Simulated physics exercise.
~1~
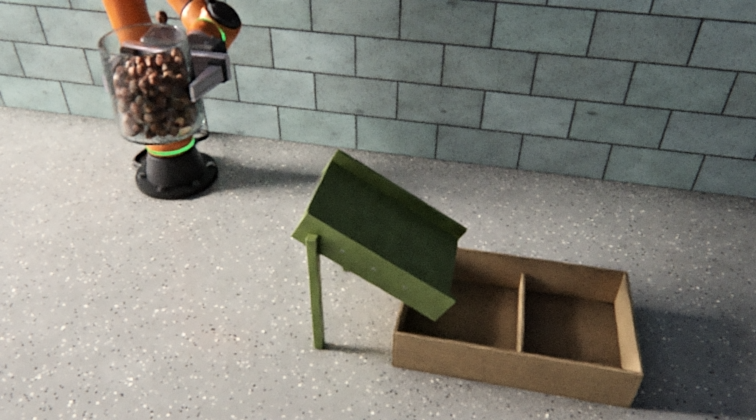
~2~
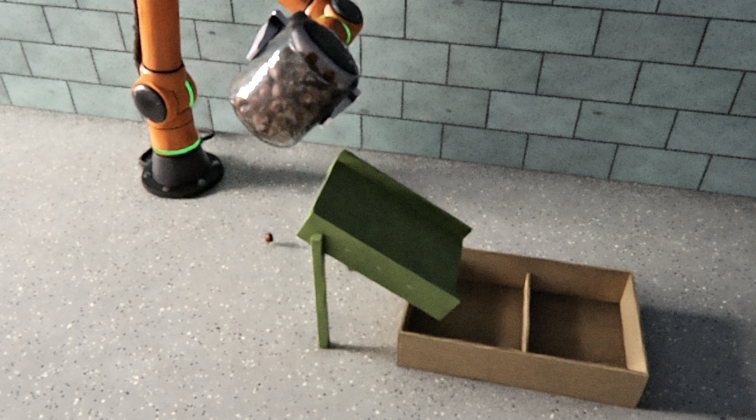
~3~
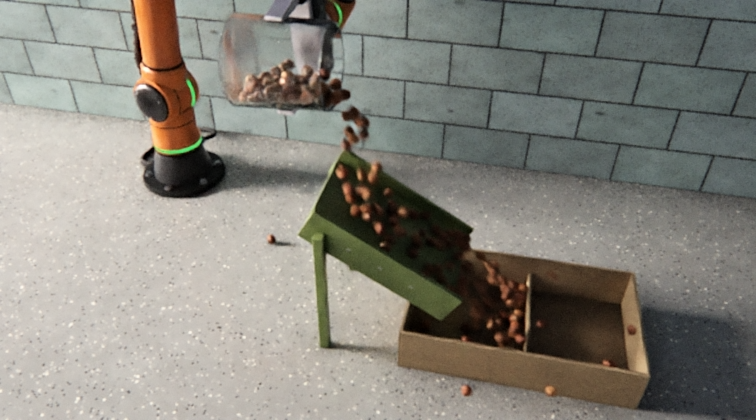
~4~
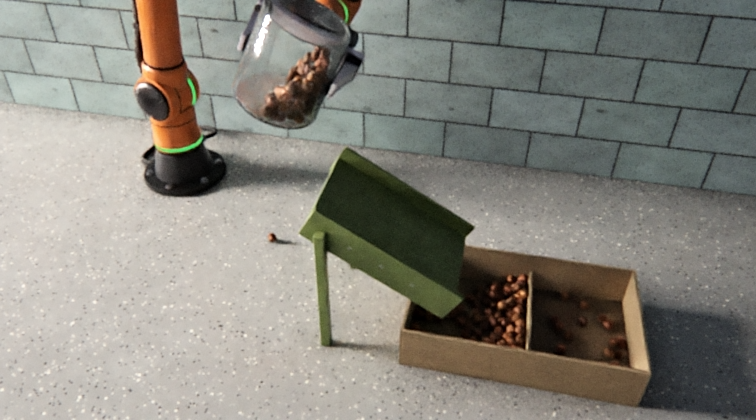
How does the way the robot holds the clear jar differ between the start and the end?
At the start the jar is upright, while at the end it is leaning.
